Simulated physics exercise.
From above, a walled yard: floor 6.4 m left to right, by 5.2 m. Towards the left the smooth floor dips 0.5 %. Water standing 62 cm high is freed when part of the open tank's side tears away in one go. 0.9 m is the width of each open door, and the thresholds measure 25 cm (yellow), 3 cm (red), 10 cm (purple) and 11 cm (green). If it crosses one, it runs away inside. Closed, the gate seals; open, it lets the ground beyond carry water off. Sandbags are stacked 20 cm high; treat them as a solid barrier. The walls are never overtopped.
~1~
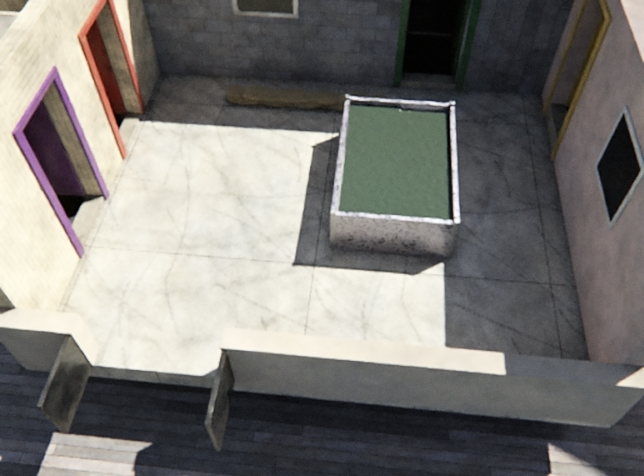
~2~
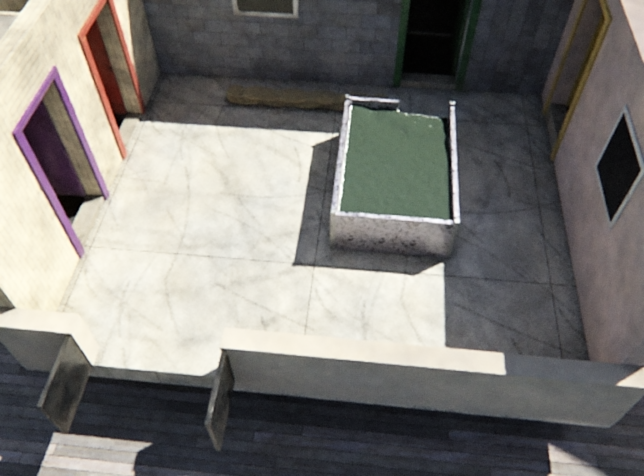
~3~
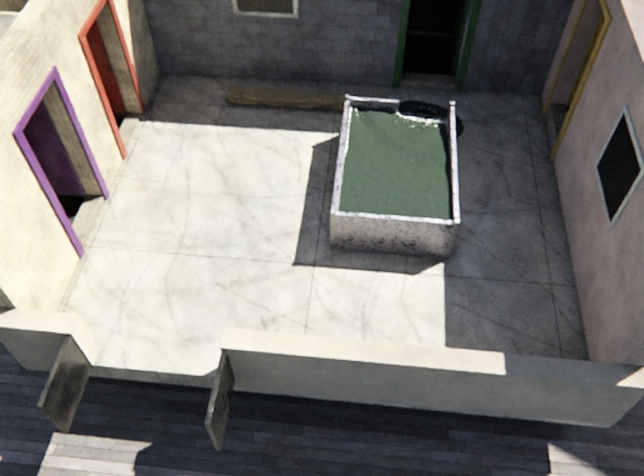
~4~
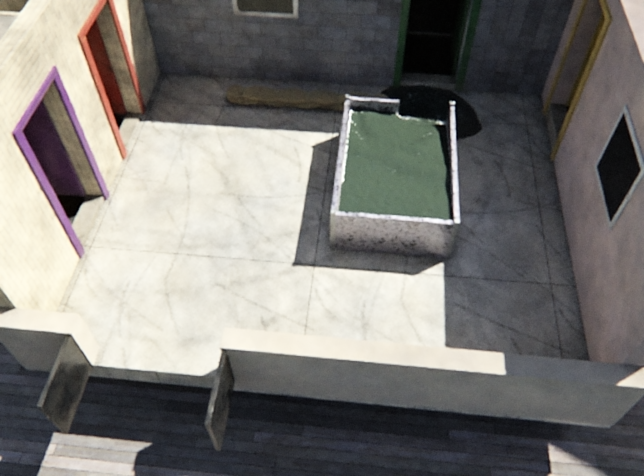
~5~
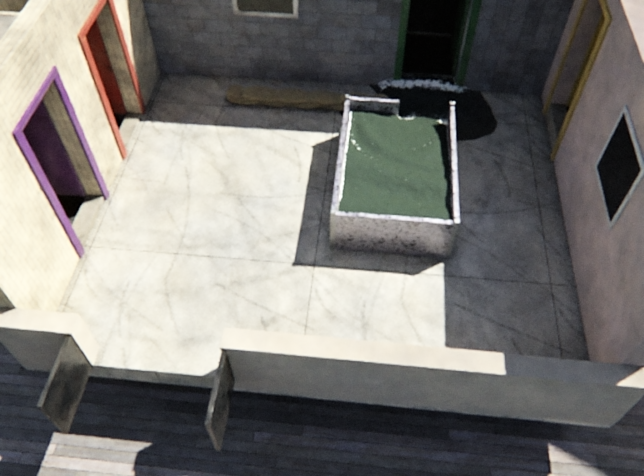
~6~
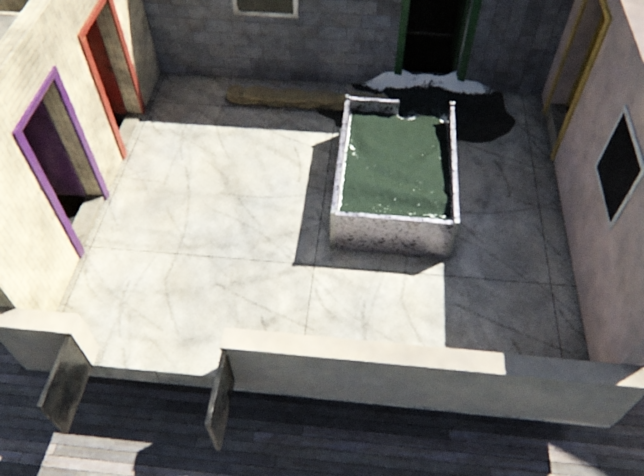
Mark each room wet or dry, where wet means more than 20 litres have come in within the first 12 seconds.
Yellow door - dry, red door - dry, purple door - dry, green door - wet.
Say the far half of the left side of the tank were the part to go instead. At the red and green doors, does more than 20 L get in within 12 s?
With respect to that limit, red ends up outside it, green ends up inside it.
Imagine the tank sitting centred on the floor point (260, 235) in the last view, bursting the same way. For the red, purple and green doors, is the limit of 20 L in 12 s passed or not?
Result - red door exceeds it, purple door does not exceed it, green door does not exceed it.
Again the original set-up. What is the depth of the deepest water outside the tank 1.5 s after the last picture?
I'd put it at close to 28 cm.
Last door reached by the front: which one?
Looks like the purple door.
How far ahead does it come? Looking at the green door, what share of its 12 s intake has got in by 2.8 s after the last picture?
It comes to about 80 per cent.
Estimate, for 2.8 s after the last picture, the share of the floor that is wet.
Wet share: About 35 %.
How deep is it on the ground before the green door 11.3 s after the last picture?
It averages close to 7.5 centimetres.
Then, 0.7 s after the last picture water covers 10 % of the floor and is deepest (37 cm) near (537, 100); yellow door not reached, red door not reached, purple door not reached, green door 31 cm at the sill, 101 L in.
Then, 1.5 s after the last picture water covers 15 % of the floor and is deepest (28 cm) near (393, 92); yellow door 13 cm at the sill, 0 L in, red door not reached, purple door not reached, green door 31 cm at the sill, 237 L in.
Then, 2.8 s after the last picture water covers 35 % of the floor and is deepest (22 cm) near (426, 94); yellow door 13 cm at the sill, 0 L in, red door 3 cm at the sill, 0 L in, purple door not reached, green door 22 cm at the sill, 352 L in.
Then, 6.3 s after the last picture water covers 70 % of the floor and is deepest (14 cm) near (415, 93); yellow door 8 cm at the sill, 0 L in, red door 4 cm at the sill, 4 L in, purple door 2 cm at the sill, 0 L in, green door 14 cm at the sill, 445 L in.
Then, 11.3 s after the last picture water covers 90 % of the floor and is deepest (8 cm) near (159, 78); yellow door 5 cm at the sill, 0 L in, red door 3 cm at the sill, 8 L in, purple door 6 cm at the sill, 0 L in, green door 8 cm at the sill, 453 L in.
